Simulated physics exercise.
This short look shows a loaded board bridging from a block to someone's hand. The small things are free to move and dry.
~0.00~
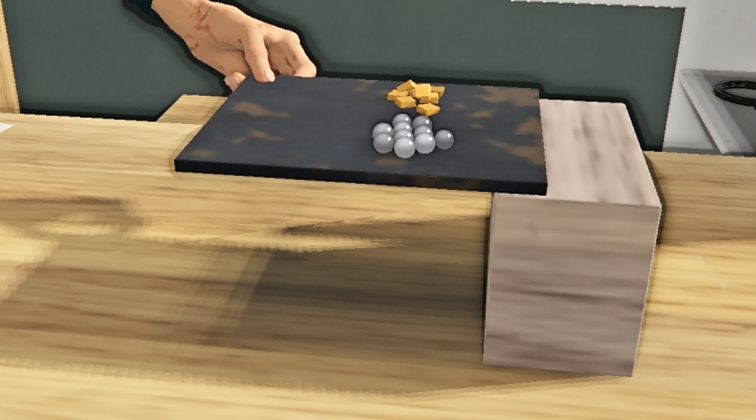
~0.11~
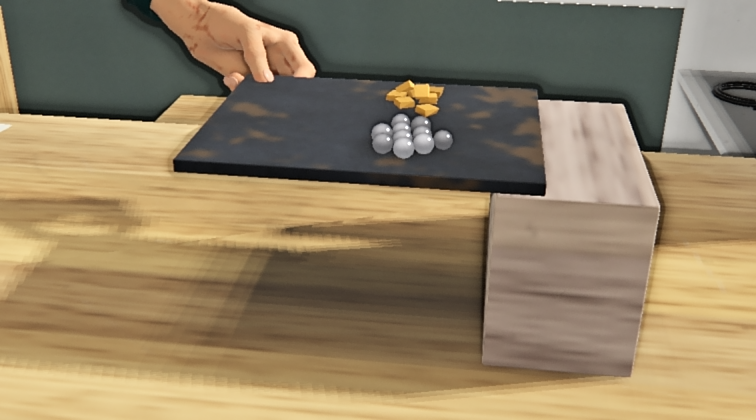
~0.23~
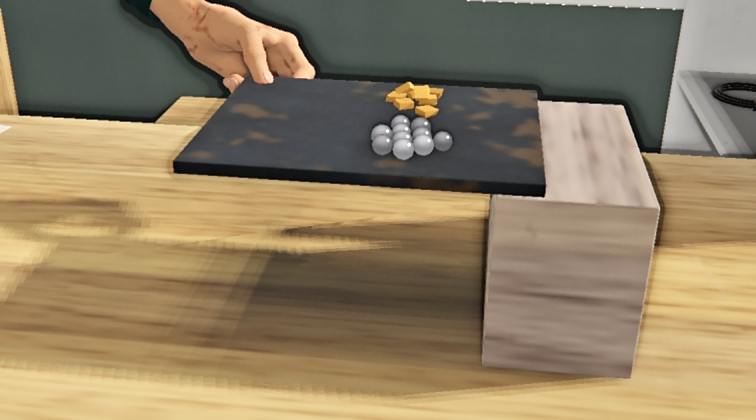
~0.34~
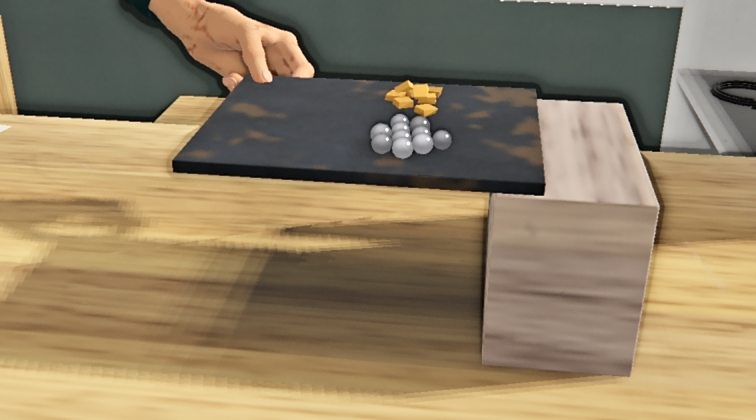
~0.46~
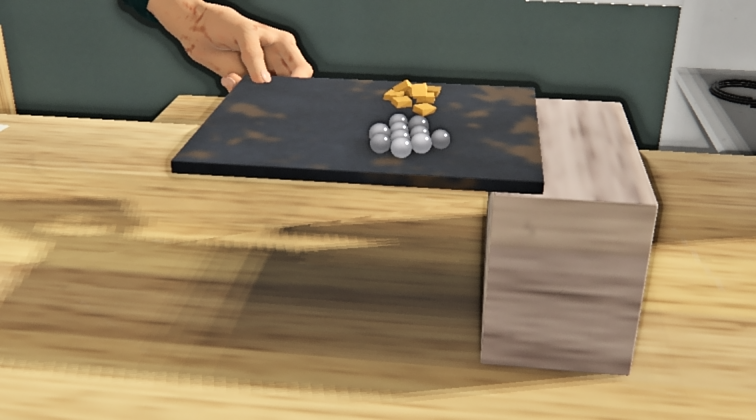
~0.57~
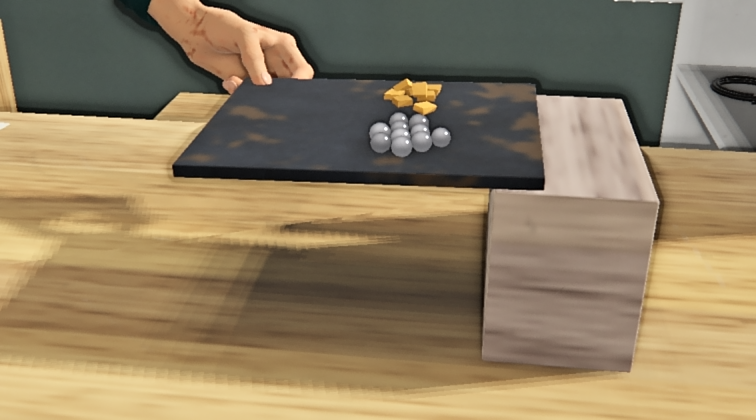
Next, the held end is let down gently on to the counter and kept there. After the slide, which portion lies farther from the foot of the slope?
That would be the nearer portion.
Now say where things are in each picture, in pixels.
In the first frame, held end of the board at (189, 162), level; block at (560, 224), tall, over half the board's length; front portion at (404, 139), a few steel balls; back portion at (418, 91), a few cereal squares.
In the second frame, held end of the board at (188, 162), level; back portion at (417, 91).
In the third frame, held end of the board at (188, 164), level; front portion at (402, 141).
In the fourth frame, held end of the board at (187, 163), level; back portion at (416, 91).
In the fifth frame, held end of the board at (186, 163), level; front portion at (400, 139).
In the sixth frame, held end of the board at (187, 167), down by 1°; block at (557, 220); front portion at (401, 138), not moving; back portion at (415, 90), not moving.
Around 1.11 s, board sloping at 16°; front portion all still on the board; back portion all still on the board.
Around 1.69 s, board sloping at 32°; front portion mostly up to a board's length out; back portion all still on the board.
Around 2.37 s, board resting at 38°; front portion mostly more than two board lengths out, about a quarter gone off the counter; back portion mostly at the foot of the board.
Finally (4.0 s), board resting at 38°; front portion mostly more than two board lengths out, about two thirds gone off the counter; back portion mostly at the foot of the board; the front portion has gone farther.
